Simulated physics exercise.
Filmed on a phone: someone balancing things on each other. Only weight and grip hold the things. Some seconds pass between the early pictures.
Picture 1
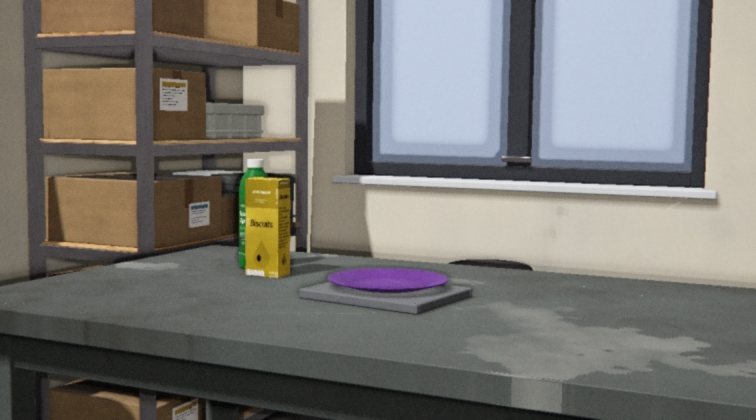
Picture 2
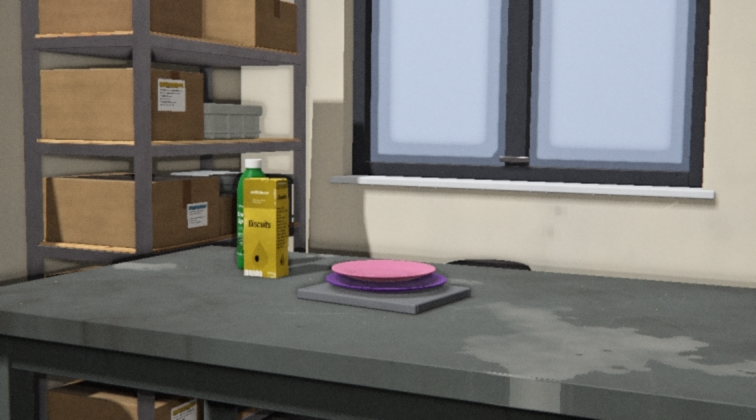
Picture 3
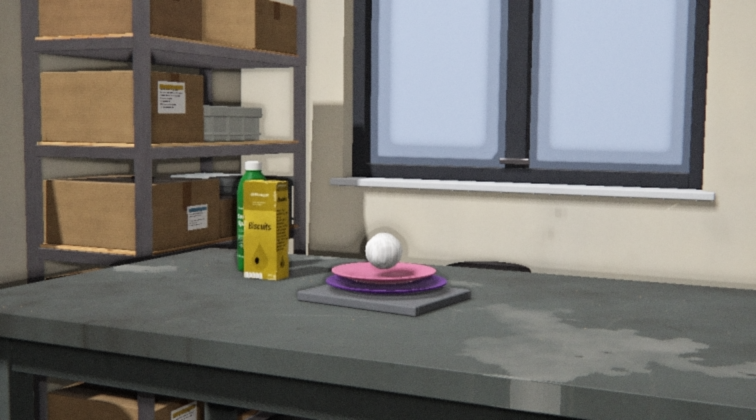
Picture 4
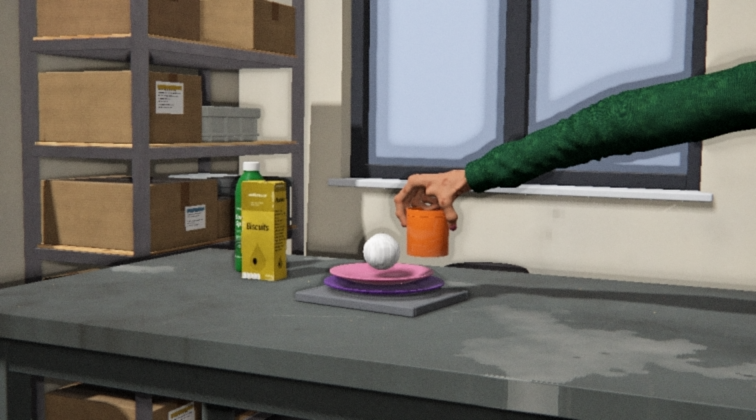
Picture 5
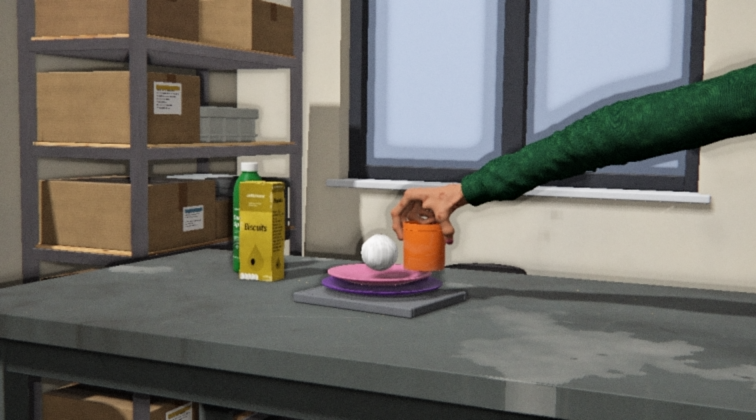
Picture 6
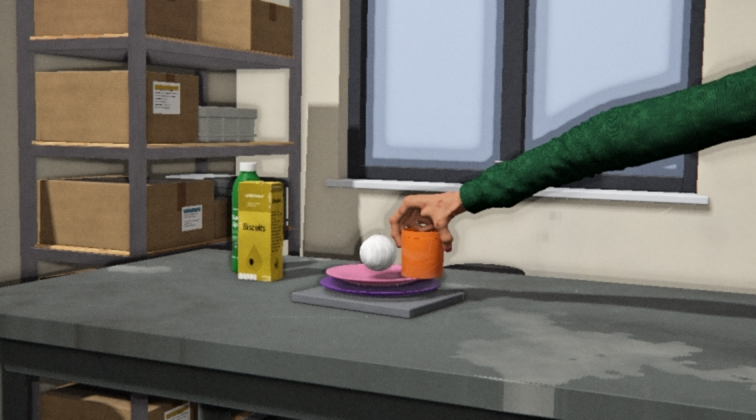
A hand in a green sleeve lowers an orange cup beside a white ball on stacked plates.
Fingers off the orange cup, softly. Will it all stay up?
It keeps its balance.
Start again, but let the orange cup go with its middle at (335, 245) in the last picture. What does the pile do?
Then it stays up.
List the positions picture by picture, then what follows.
In the first frame, the last thing is not in view yet; purple plate (388, 282).
In the second frame, the last thing is not in view yet; pink plate (384, 272).
In the third frame, the last thing is not in view yet; white onion (384, 251).
In the fourth frame, on its way; orange cup (428, 232).
In the fifth frame, on its way; orange cup (424, 245); pink plate (380, 276).
In the sixth frame, set down, still held; orange cup (423, 252); white onion (379, 253).
Then, 0.50 s after the last picture, nothing has stirred.
Then, 1.30 s after the last picture, orange cup resting near (423, 253).
At rest, all 7 in place. Seen from the same camera at the end, orange cup near (423, 253). The pile stays up.
